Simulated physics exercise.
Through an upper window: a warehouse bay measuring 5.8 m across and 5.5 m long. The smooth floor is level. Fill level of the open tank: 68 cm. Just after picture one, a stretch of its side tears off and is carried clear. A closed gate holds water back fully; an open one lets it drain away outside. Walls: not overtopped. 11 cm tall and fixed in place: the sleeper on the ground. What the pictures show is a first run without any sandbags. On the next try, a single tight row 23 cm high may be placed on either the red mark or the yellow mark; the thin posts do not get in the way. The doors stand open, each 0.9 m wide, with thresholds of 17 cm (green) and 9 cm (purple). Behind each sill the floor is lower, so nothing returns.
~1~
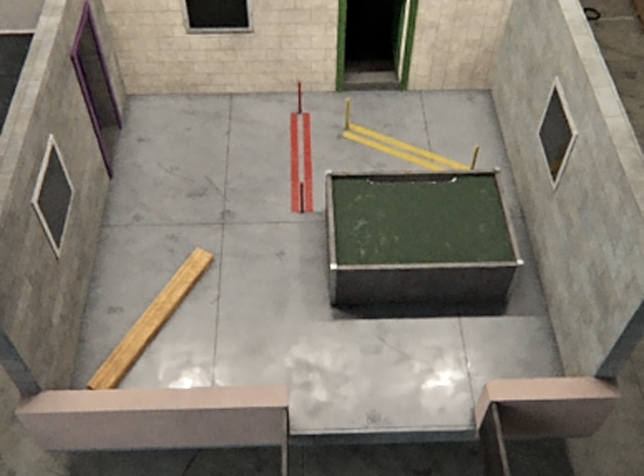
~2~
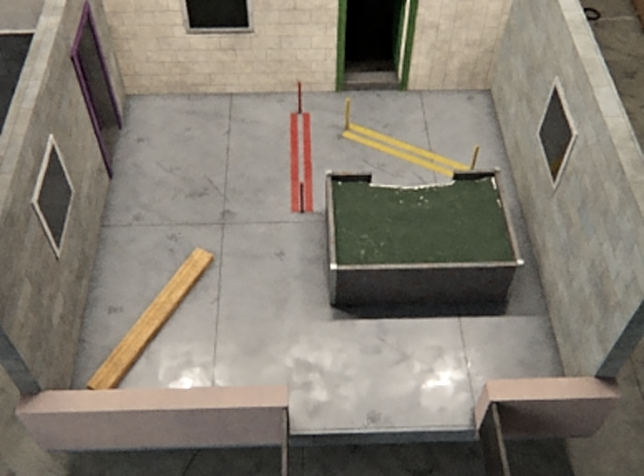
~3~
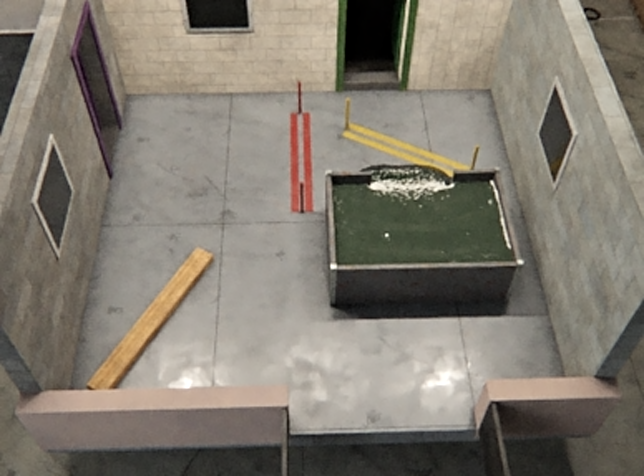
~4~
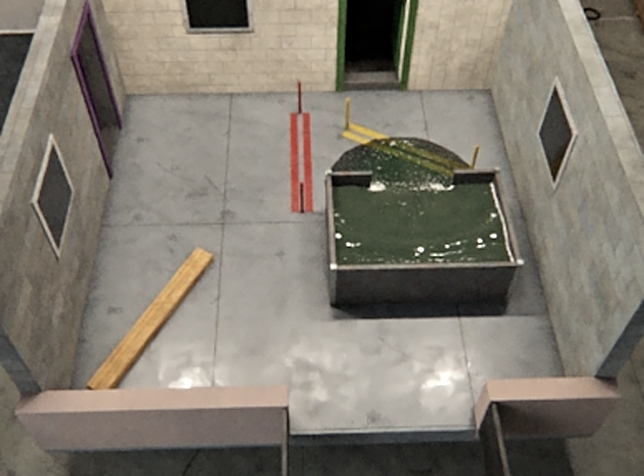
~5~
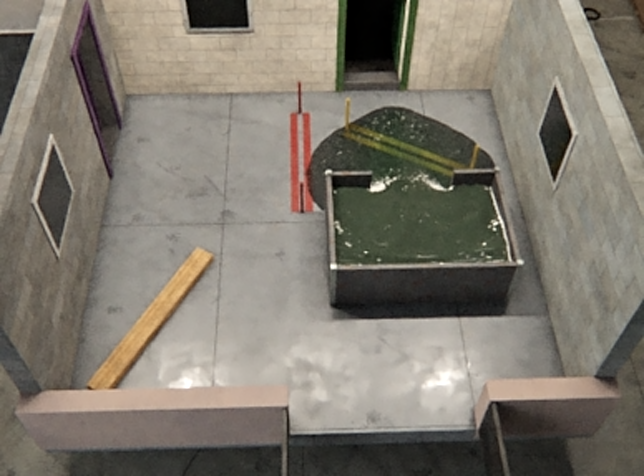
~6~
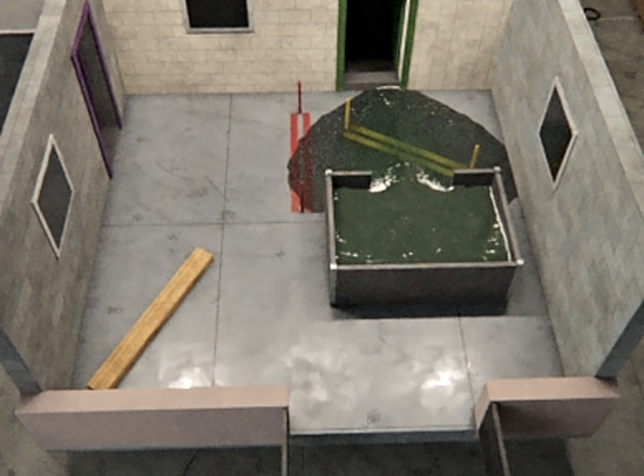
Dark water poured from a gap in the far side of the open tank and fanned out across the smooth floor, spreading over the yellow strip and then part of the red one.
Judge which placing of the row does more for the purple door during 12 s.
I would pick red.
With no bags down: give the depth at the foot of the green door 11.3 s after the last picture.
The depth there is around 5.5 cm.
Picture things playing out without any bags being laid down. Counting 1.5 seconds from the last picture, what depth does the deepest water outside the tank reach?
Max depth: Near 34 cm.
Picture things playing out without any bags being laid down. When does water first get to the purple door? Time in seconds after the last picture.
Purple 2.0 s.
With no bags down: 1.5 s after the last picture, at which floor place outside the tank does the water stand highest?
Near (411, 93).
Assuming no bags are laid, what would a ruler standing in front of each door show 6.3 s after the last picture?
Depths in cm: Green 11, purple 12.
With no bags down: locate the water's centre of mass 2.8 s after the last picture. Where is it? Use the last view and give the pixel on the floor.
The water's centre sits about at (373, 171).
Then, 0.7 s after the last picture water covers 25 % of the floor and is deepest (46 cm) near (490, 92) in the run without bags; in at the purple door, 0 L with no bags, 0 L with the row on red, 0 L on yellow.
Then, 1.5 s after the last picture water covers 30 % of the floor and is deepest (34 cm) near (411, 93) in the run without bags; in at the purple door, 0 L with no bags, 0 L with the row on red, 0 L on yellow.
Then, 2.8 s after the last picture water covers 45 % of the floor and is deepest (22 cm) near (400, 93) in the run without bags; in at the purple door, 2 L with no bags, 2 L with the row on red, 27 L on yellow.
Then, 6.3 s after the last picture water covers 75 % of the floor and is deepest (20 cm) near (64, 420) in the run without bags; in at the purple door, 45 L with no bags, 5 L with the row on red, 120 L on yellow.
Then, 11.3 s after the last picture water covers 95 % of the floor and is deepest (10 cm) near (64, 420) in the run without bags; in at the purple door, 54 L with no bags, 5 L with the row on red, 130 L on yellow.
